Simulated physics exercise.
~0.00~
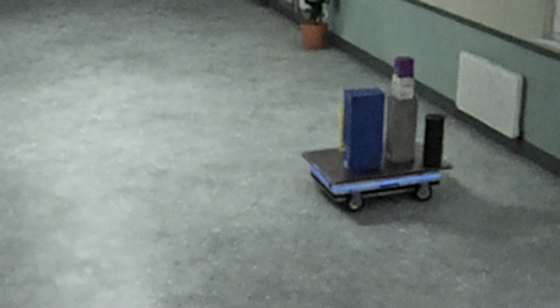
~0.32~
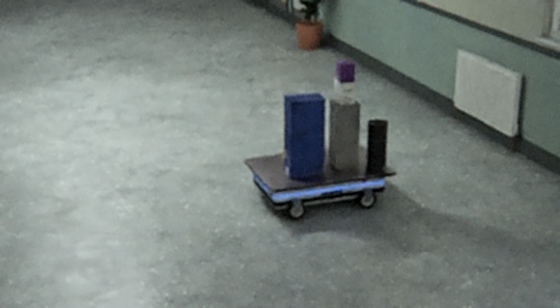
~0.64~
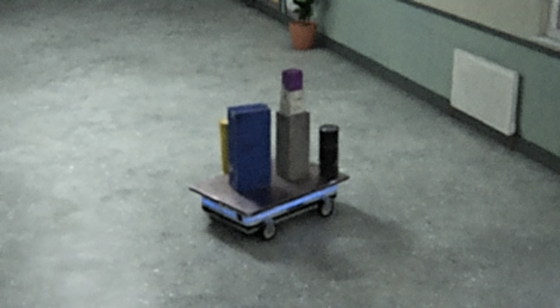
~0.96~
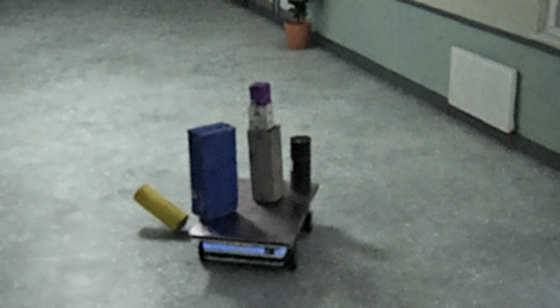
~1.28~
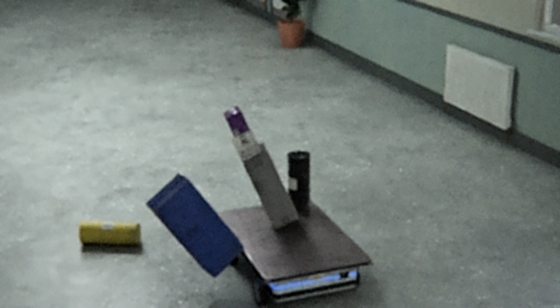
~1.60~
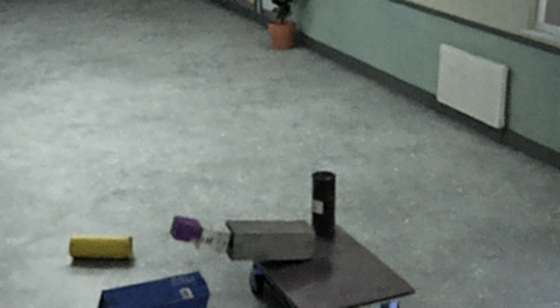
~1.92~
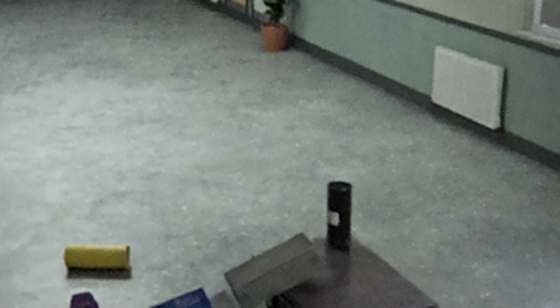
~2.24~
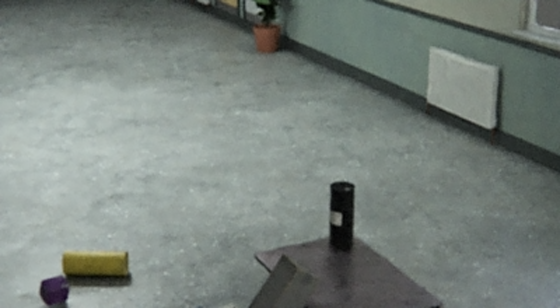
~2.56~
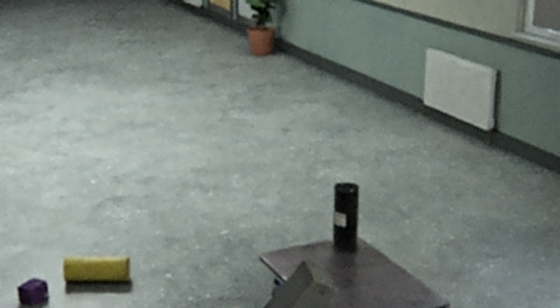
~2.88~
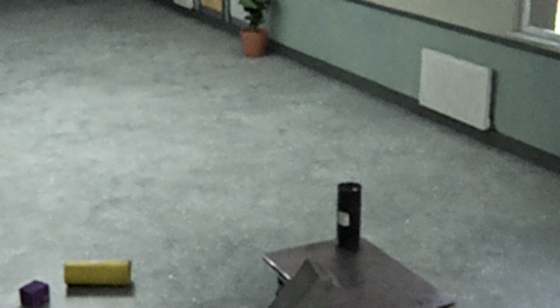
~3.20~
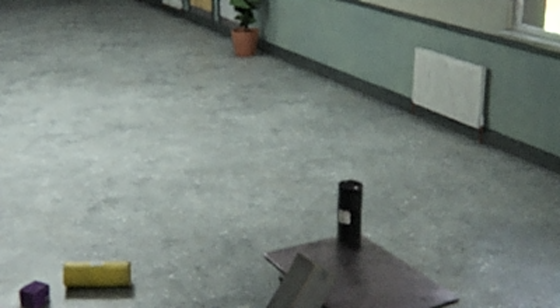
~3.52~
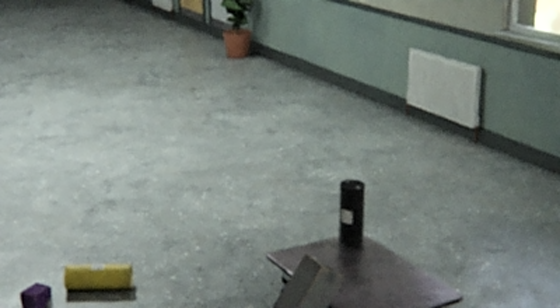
In this clip, a low cart carrying upright boxes and canisters rolls toward the viewer and turns; the yellow canister falls off first, then the blue, grey, white and purple boxes topple, leaving the black canister standing on the deck of the stopped cart.
